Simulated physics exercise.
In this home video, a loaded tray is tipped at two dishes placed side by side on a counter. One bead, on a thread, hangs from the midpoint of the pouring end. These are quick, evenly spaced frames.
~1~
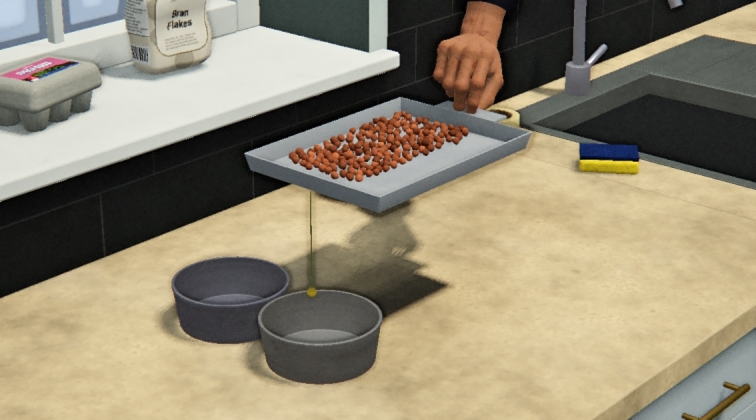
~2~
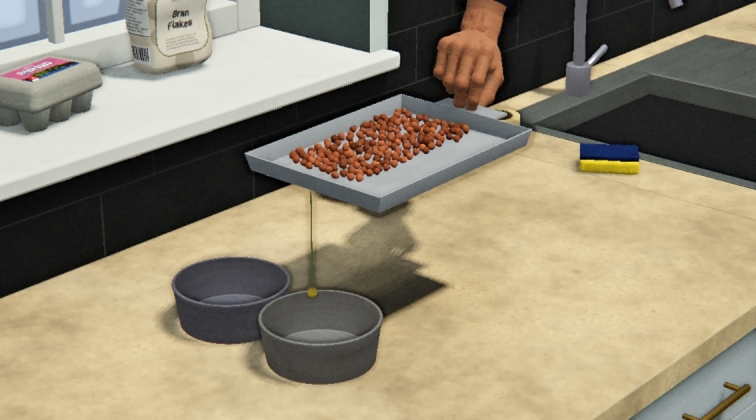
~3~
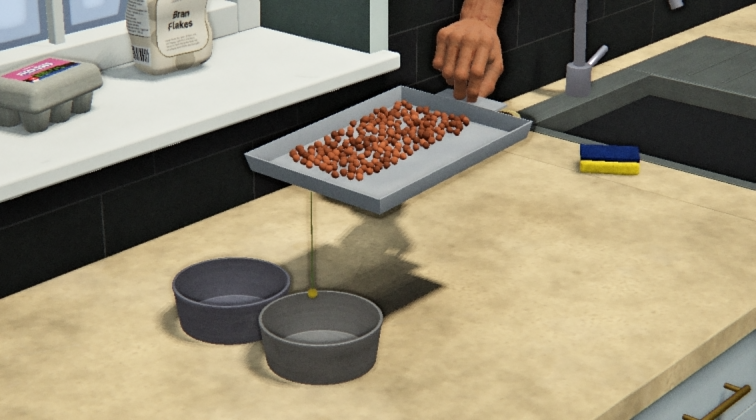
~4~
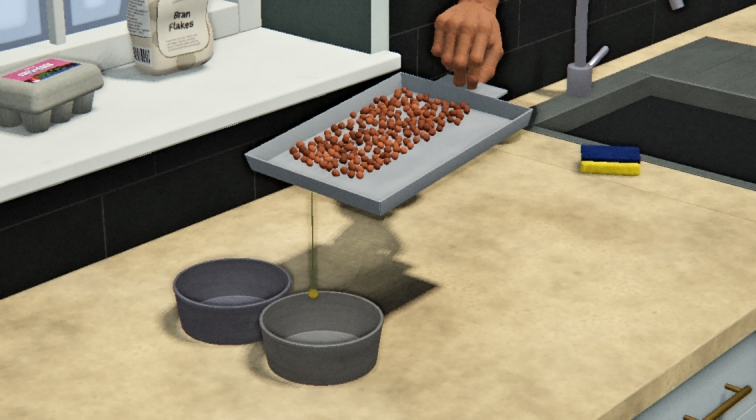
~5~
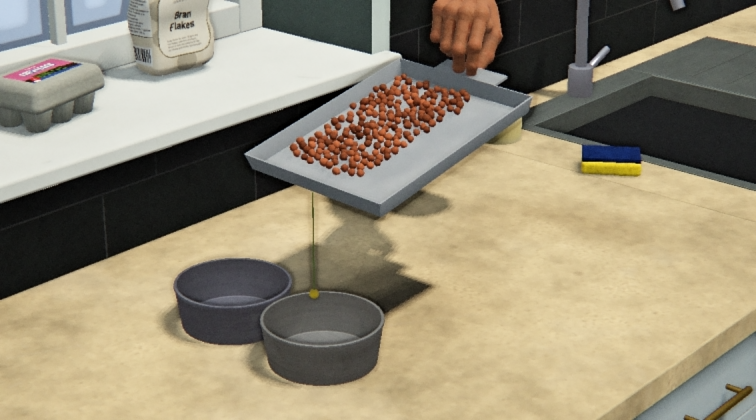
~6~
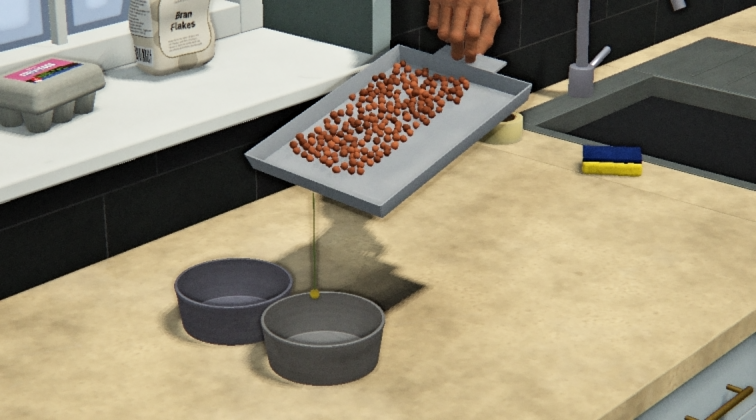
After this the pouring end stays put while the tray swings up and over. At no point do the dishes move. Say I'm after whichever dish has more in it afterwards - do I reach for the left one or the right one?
Reach for the right one.
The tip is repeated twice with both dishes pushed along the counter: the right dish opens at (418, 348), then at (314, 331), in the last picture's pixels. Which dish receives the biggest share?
The dish to the left, then the dish to the right.
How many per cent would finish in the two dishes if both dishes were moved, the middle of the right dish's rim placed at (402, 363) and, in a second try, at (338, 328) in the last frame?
Estimate: 80 % first, 70 % second.
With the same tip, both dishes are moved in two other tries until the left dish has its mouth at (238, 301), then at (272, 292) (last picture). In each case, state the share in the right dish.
Near 70 % and 50 %.
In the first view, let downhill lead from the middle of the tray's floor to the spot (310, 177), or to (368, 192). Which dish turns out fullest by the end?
First: The dish at left. Second: The dish at right.
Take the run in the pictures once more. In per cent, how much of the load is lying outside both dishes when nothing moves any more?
Near 50 %.
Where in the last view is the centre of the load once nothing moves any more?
Roughly at (302, 374), give or take.
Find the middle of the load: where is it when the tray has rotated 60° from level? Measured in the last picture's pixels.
The middle of the pieces shows up near (323, 170).
Just after the last frame, tray tipped steeply; almost all on the tray; about a tenth in the air.
A moment on, tray tipped right over; the larger part on the tray; just a few in the right dish; about a tenth outside both; just a few in the air.
Further on, tray tipped past a quarter turn; roughly half in the right dish; roughly half outside both.
When it is over, tray tipped past a quarter turn; roughly half in the right dish; not one in the left dish; roughly half outside both.
